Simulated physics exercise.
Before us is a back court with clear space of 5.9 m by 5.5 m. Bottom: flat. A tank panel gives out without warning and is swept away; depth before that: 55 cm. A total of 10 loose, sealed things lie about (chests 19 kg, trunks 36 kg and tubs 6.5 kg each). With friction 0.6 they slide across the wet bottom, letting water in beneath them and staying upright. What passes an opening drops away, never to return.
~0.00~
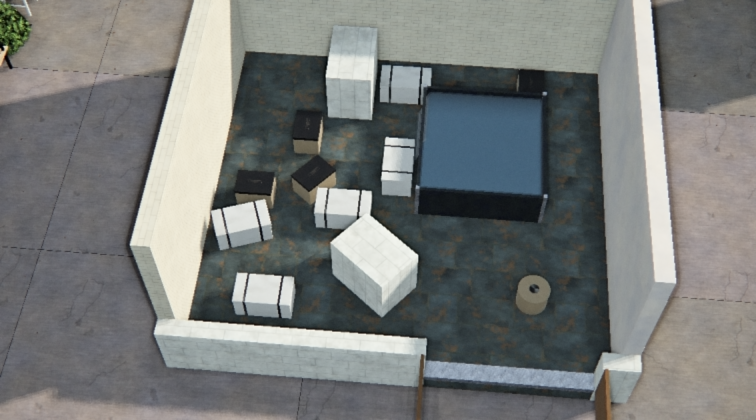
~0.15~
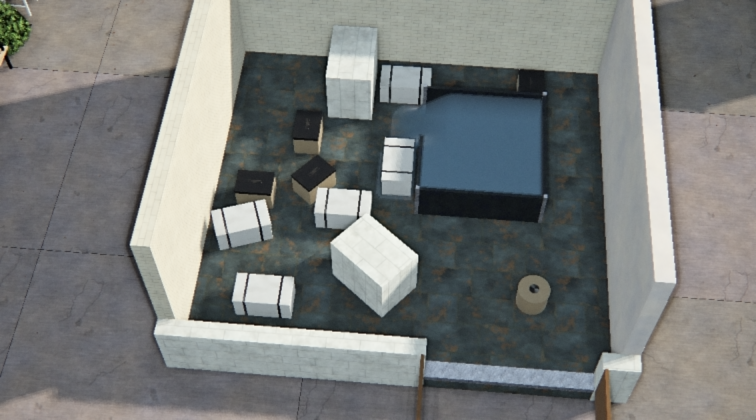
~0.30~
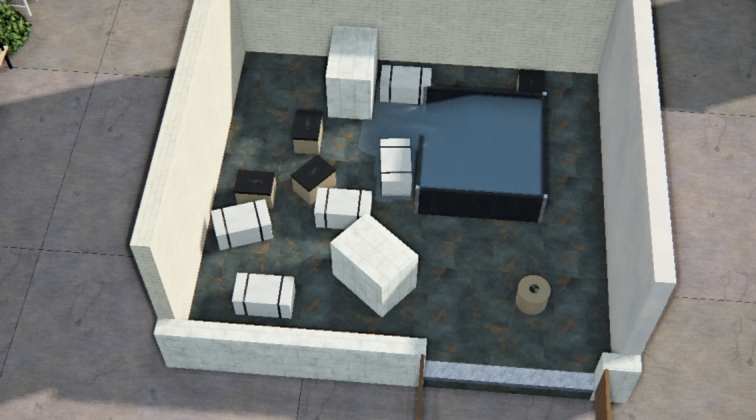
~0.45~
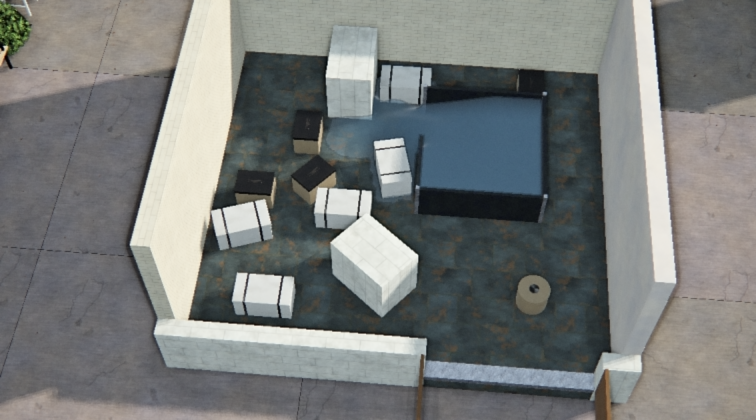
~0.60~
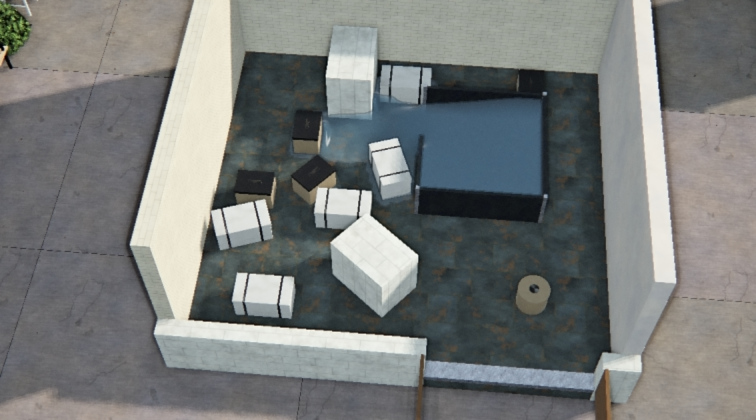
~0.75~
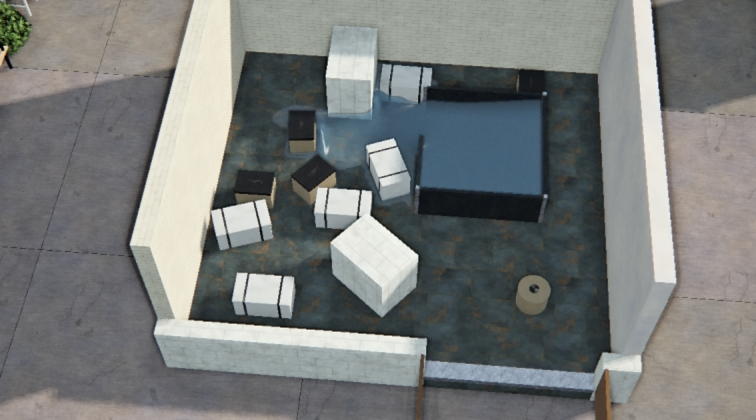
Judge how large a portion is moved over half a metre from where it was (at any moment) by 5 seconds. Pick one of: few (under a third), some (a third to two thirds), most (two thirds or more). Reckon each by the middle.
Some.
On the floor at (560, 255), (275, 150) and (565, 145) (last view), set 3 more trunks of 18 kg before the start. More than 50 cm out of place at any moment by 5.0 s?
Within it, beyond it, within it.
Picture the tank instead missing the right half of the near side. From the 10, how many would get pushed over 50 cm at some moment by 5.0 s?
Then 1 of them would.
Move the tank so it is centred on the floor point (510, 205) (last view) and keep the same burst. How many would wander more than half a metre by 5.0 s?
Result: 6.
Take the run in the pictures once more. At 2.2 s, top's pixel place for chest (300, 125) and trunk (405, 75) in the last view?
Roughly (230, 147), then roughly (456, 76).
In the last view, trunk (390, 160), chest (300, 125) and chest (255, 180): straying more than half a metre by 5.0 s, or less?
The first is inside the limit, the second beyond the limit, and the third beyond the limit.
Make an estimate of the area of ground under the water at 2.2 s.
Near 12 m2 in all.
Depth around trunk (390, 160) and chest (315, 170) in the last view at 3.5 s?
Depths: Near 6 cm, then near 5 cm.
After 1.1 s 1 of 10 are over 50 cm from their spots; 0 afloat.
After 2.2 s 2 of 10 are over 50 cm from their spots; 1 afloat.
After 3.5 s 4 of 10 are over 50 cm from their spots; 1 afloat.
After 5.0 s 4 of 10 are over 50 cm from their spots, and 4 have been at some point; 0 afloat.
